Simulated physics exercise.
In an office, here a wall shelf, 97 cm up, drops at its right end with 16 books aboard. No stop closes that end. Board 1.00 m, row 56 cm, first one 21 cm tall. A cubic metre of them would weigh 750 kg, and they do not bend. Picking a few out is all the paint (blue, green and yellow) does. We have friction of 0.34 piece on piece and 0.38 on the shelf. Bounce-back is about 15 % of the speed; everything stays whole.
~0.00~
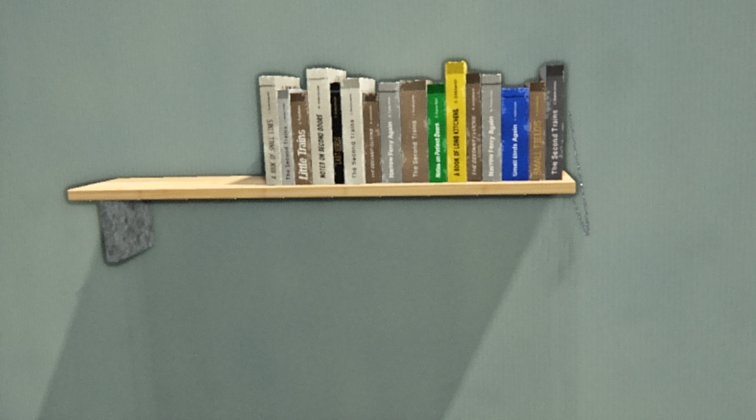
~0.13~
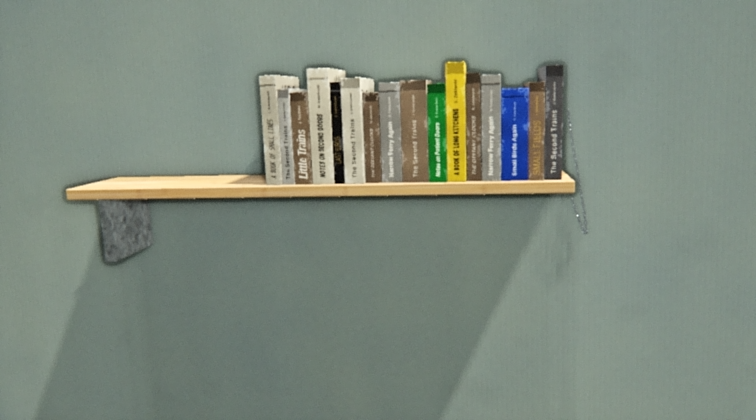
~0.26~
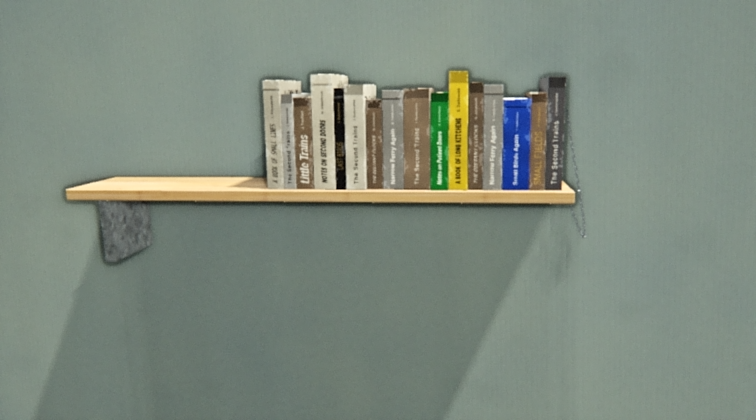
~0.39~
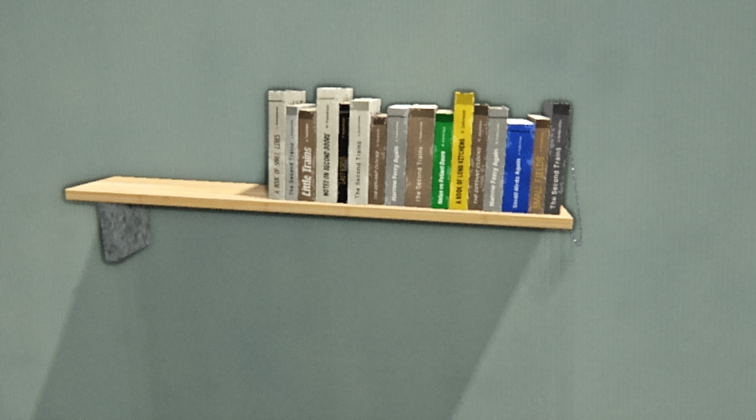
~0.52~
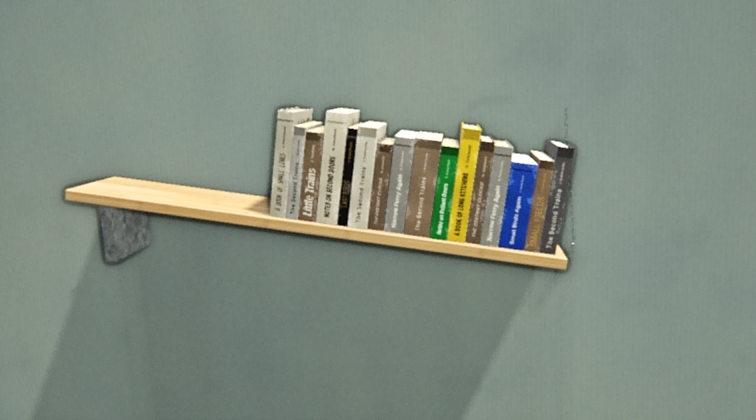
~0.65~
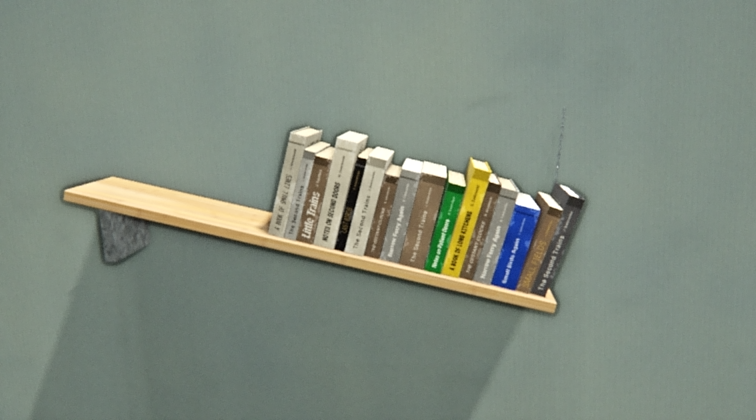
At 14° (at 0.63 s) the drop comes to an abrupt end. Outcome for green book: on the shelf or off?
On.
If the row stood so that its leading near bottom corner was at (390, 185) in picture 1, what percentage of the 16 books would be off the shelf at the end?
Outcome: 0 in a hundred.
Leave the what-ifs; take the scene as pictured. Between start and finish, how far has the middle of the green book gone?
About 35 cm.
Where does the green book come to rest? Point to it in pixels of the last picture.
It ends up at about (532, 276) in the last picture.
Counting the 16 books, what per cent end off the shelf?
Near enough 40 per cent of them, I reckon.
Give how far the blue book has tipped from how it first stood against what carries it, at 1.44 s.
50°.
After 1.00 s, 1 of the 16 books off the shelf; green book leaning 34°; blue book leaning 48°.
After 1.44 s, 4 of the 16 books off the shelf; green book leaning 50°; yellow book on its side.
By the end (2.1 s), 6 of the 16 books off the shelf; green book on its side; yellow book on its side; blue book on its side. As the last picture would show them, middles, green book near (532, 276).
